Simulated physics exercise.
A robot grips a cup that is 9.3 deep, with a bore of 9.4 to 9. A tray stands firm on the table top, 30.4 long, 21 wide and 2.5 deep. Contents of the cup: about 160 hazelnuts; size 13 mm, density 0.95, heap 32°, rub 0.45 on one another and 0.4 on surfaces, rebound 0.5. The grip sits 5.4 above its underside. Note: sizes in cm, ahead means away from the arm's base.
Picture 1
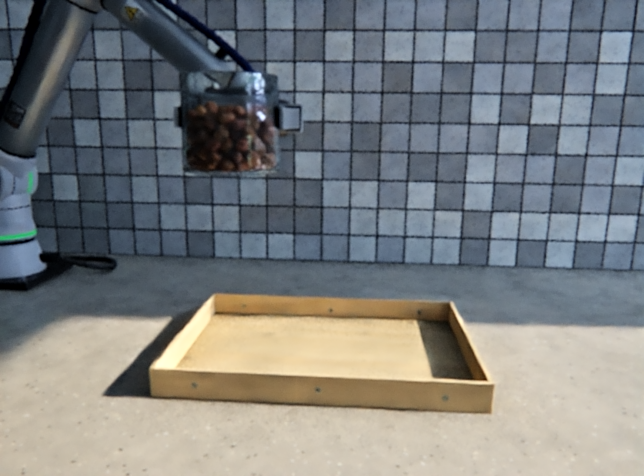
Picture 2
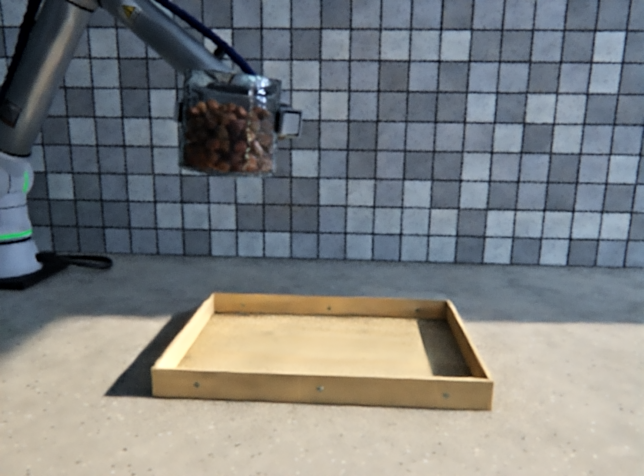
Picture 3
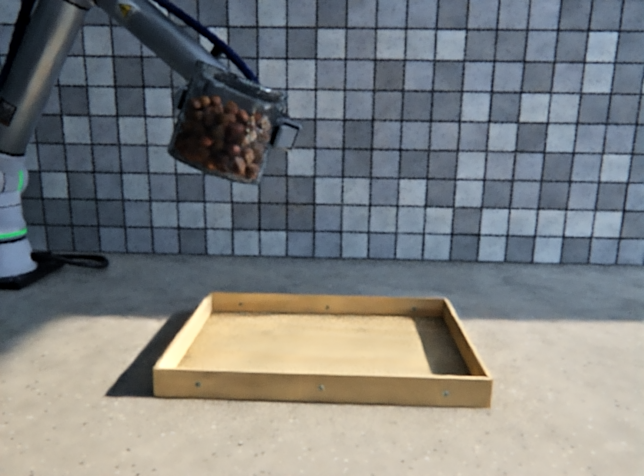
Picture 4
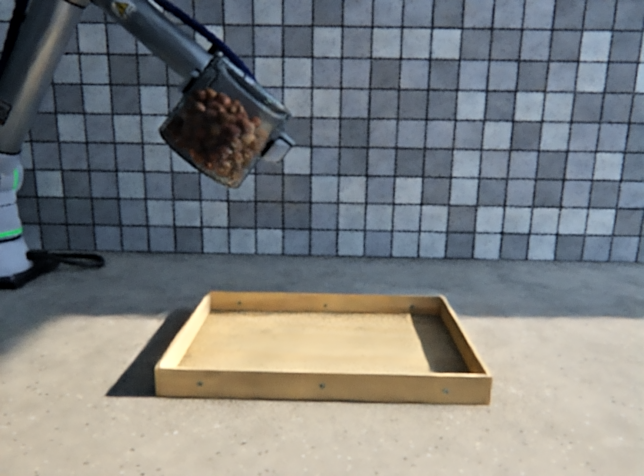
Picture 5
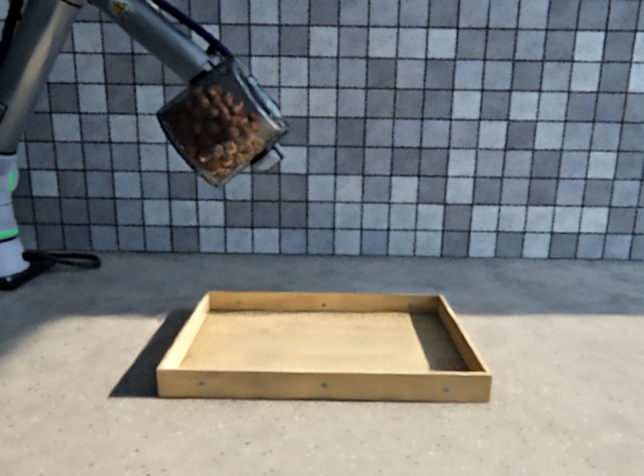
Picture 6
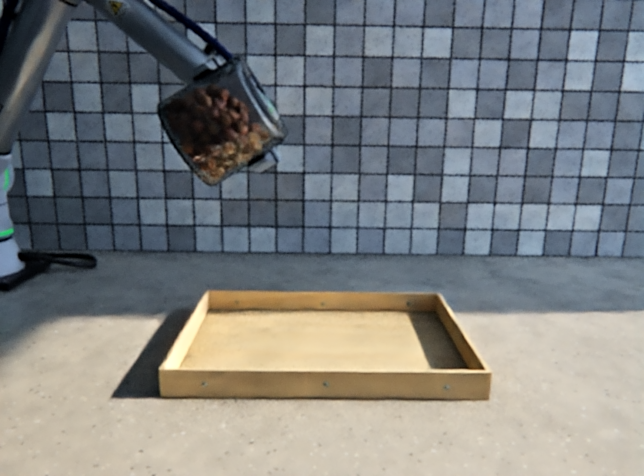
At the start, a robot arm holds a clear cup of brown hazelnuts upright above and behind an empty, shallow wooden tray on a table. The arm then tilts the cup steadily to a steep slant, and the nuts shift inside it while the tray stays still and empty.
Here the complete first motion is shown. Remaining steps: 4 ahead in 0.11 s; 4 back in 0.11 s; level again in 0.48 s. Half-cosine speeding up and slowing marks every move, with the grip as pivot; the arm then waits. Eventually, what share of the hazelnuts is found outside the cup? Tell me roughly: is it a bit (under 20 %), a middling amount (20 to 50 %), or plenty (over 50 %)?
Roughly a bit, under 20 %.
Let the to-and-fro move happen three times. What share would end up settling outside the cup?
Result: Approximately 20 per cent.
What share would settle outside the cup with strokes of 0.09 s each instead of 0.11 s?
About 20 per cent in that case.
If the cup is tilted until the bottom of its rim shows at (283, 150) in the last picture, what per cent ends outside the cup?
The share is around 30 %.
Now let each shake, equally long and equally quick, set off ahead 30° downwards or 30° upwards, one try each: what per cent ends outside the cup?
Near 5 and 20 percent respectively.
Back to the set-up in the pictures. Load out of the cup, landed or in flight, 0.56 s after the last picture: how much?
Share out so far: Near 10 %.
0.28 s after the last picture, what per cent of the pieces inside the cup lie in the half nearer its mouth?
I'd say close to 40 per cent.
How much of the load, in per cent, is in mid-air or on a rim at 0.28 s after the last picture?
Estimated fraction: Near 9 %.
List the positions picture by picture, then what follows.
The first frame shows cup middle at (231, 125), level; upper third of the load around (230, 124), from x 190 to 270, top at y 110; 165 in the cup.
The second frame shows cup middle at (231, 125), tilted 6° forward; upper third of the load around (229, 124), from x 190 to 270, top at y 110.
The third frame shows cup middle at (228, 125), tilted 20° forward; upper third of the load around (217, 121), from x 180 to 265, top at y 105.
The fourth frame shows cup middle at (226, 123), tilted 38° forward; upper third of the load around (210, 118), from x 170 to 260, top at y 95.
The fifth frame shows cup middle at (225, 123), tilted 52° forward; upper third of the load around (208, 112), from x 170 to 260, top at y 90.
The sixth frame shows cup middle at (225, 122), tilted 58° forward; upper third of the load around (203, 110), from x 170 to 260, top at y 90; 165 in the cup.
Then, 0.28 s later, tilted 56° forward, highest piece 27 above the table; 150 in the cup, 15 in flight or on a rim.
Then, 0.56 s later, tilted 11° forward, highest piece 29 above the table; 146 in the cup, 14 in the tray, 5 in flight or on a rim.
Then, 0.90 s later, level, highest piece 28 above the table; 146 in the cup, 17 in the tray, 2 on the table or floor.
Then, 1.95 s later, level, highest piece 28 above the table; 146 in the cup, 17 in the tray, 2 on the table or floor.
At rest, 146 in the cup, 17 in the tray, 2 on the table or floor. That is 12 % outside the cup.
